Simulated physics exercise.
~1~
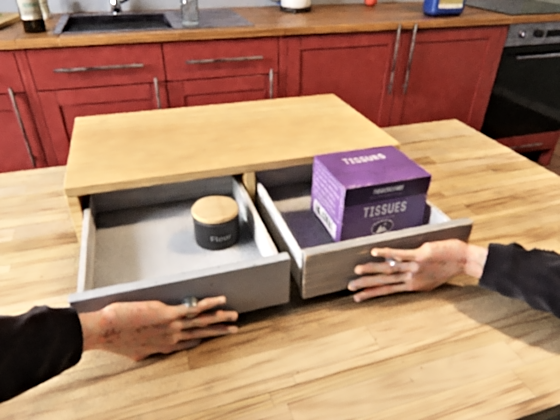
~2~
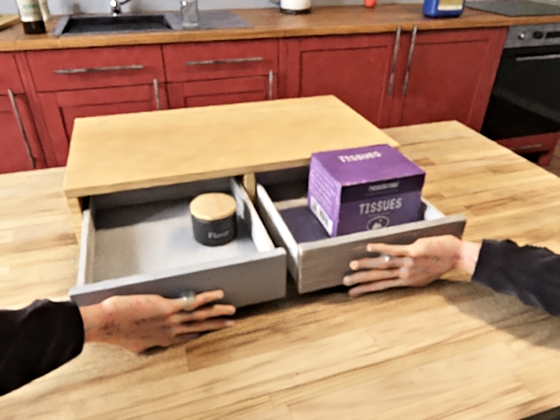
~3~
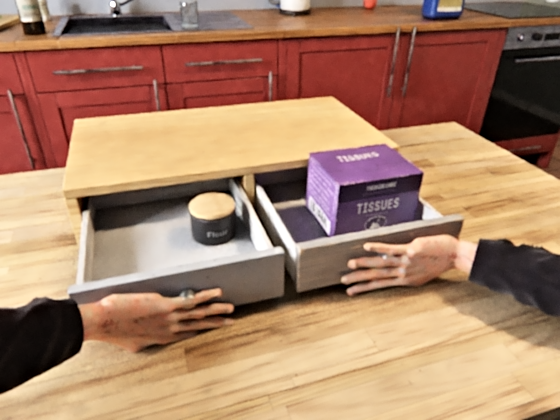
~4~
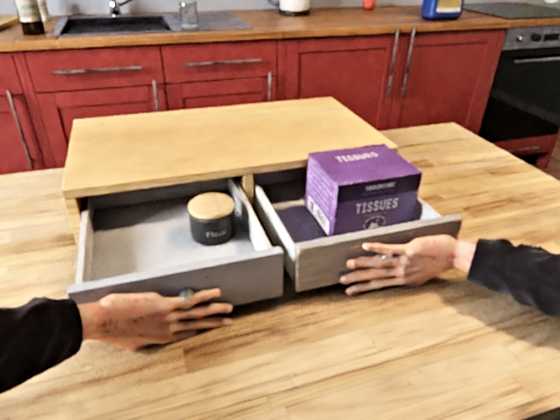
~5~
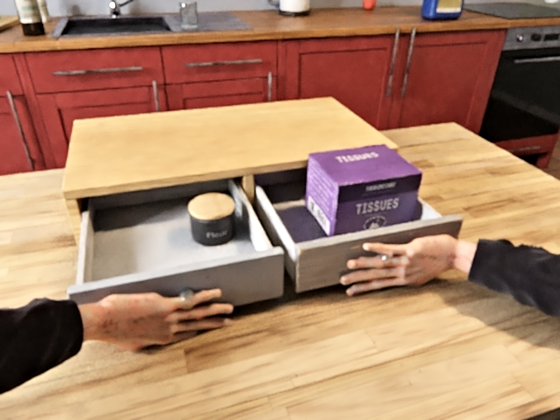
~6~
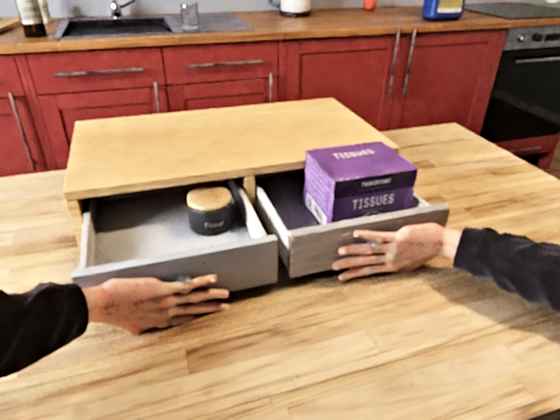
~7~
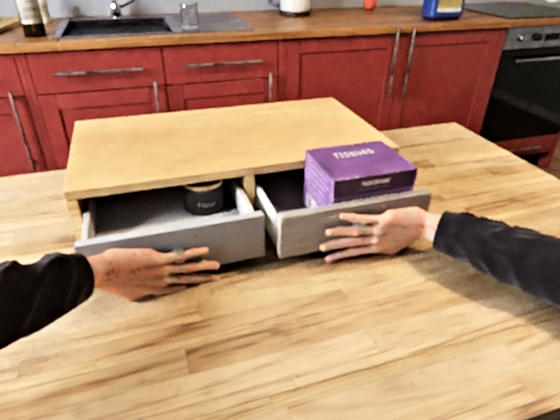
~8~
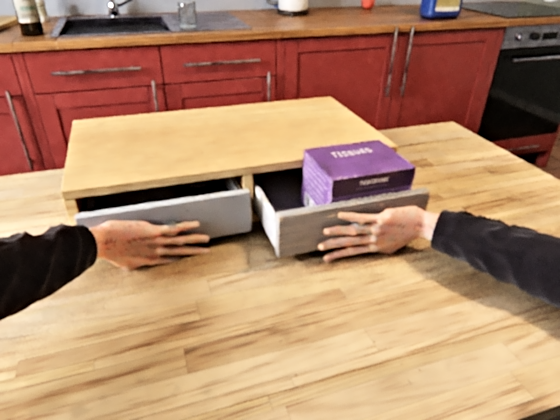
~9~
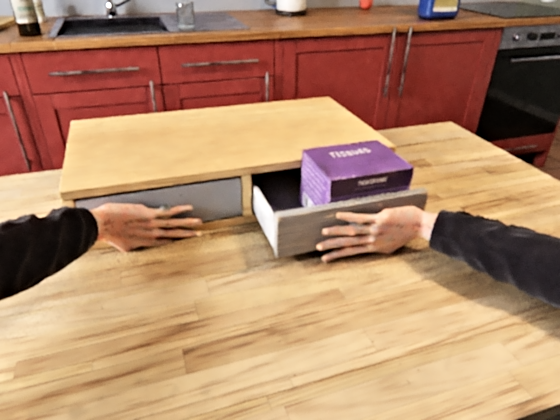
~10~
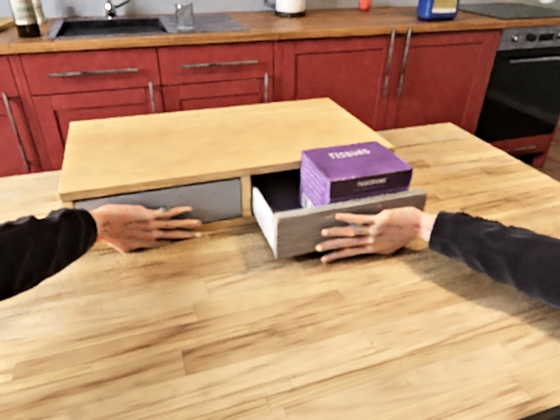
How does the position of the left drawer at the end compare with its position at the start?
At the start the left drawer is pulled open with the black jar visible inside, and by the end it has been pushed in and sits flush with the front of the chest.
